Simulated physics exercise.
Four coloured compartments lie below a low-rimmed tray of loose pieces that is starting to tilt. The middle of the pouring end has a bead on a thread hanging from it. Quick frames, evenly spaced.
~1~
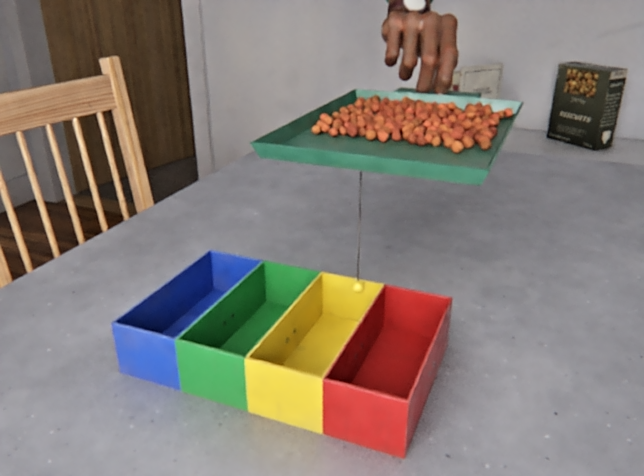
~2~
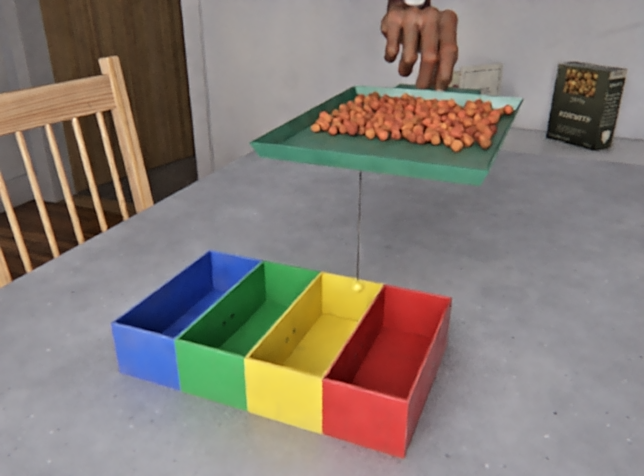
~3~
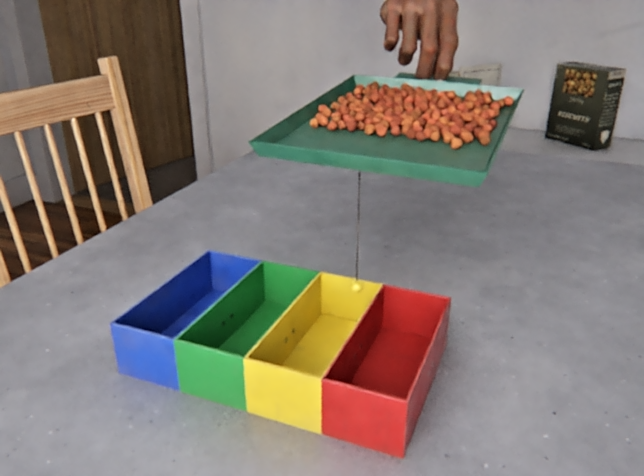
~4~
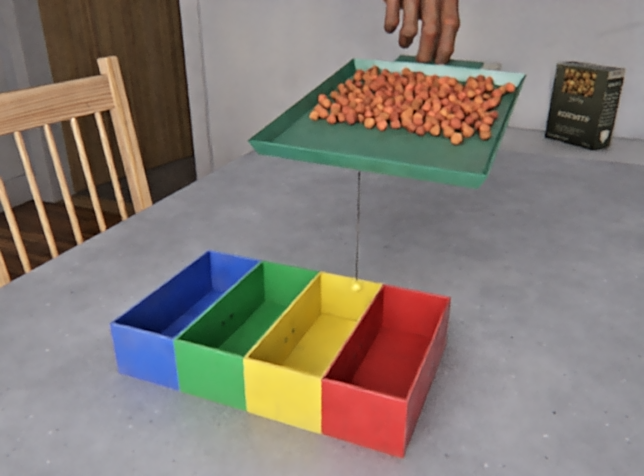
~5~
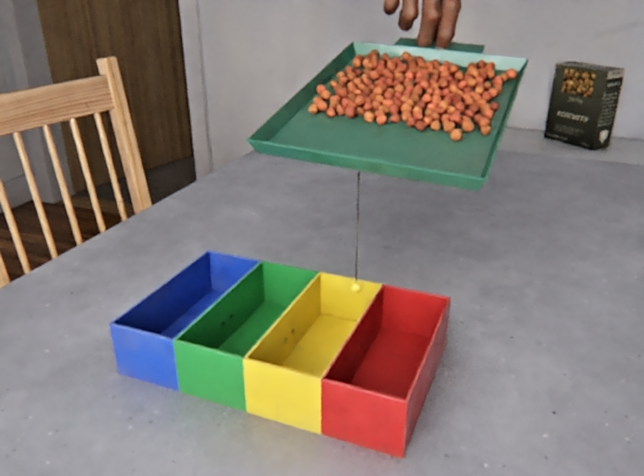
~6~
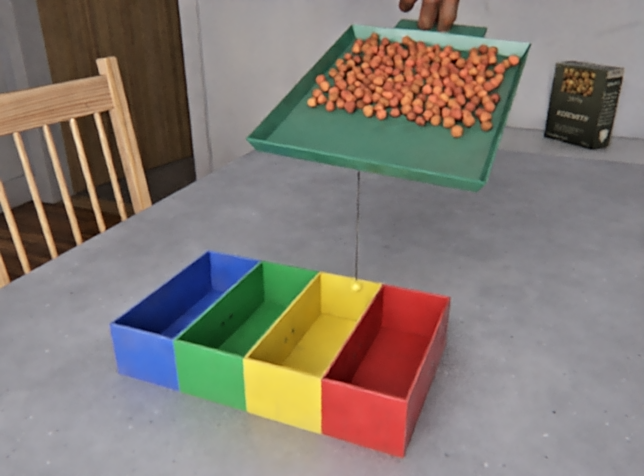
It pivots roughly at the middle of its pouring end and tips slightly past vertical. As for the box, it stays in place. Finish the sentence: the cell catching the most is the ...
... Red cell.
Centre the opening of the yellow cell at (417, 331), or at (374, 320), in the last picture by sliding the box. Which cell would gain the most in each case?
Well, the first time it's the yellow cell, and the second time it's the red one.
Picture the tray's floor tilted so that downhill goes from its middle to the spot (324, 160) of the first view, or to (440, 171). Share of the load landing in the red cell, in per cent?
Somewhere close to 0 % the first time, 30 % the second.
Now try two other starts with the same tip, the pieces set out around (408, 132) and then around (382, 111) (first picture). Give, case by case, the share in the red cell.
About 40 and 30 per cent.
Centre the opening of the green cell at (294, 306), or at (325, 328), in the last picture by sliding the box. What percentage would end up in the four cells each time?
The first gives 90 %, the second 100 %.
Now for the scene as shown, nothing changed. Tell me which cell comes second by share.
I'd say the yellow one.
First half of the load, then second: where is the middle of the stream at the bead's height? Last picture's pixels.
The leading part at (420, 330), the rest of it at (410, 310).
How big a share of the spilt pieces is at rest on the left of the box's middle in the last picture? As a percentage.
Estimate: About 0 per cent.
Just after the last frame, tray tipped steeply; roughly two thirds on the tray; about a tenth in the red cell; about a tenth in the yellow cell; just a few in the green cell; roughly a quarter falling or outside the box.
A moment on, tray tipped right over; just a few on the tray; roughly a third in the red cell; about a tenth in the yellow cell; just a few in the green cell; roughly half falling or outside the box.
Further on, tray tipped past a quarter turn; roughly a third in the red cell; roughly a quarter in the yellow cell; just a few in the green cell; roughly a third falling or outside the box.
When it is over, tray tipped past a quarter turn; roughly a third in the red cell; roughly a quarter in the yellow cell; just a few in the green cell; not one in the blue cell; roughly a third outside the box.
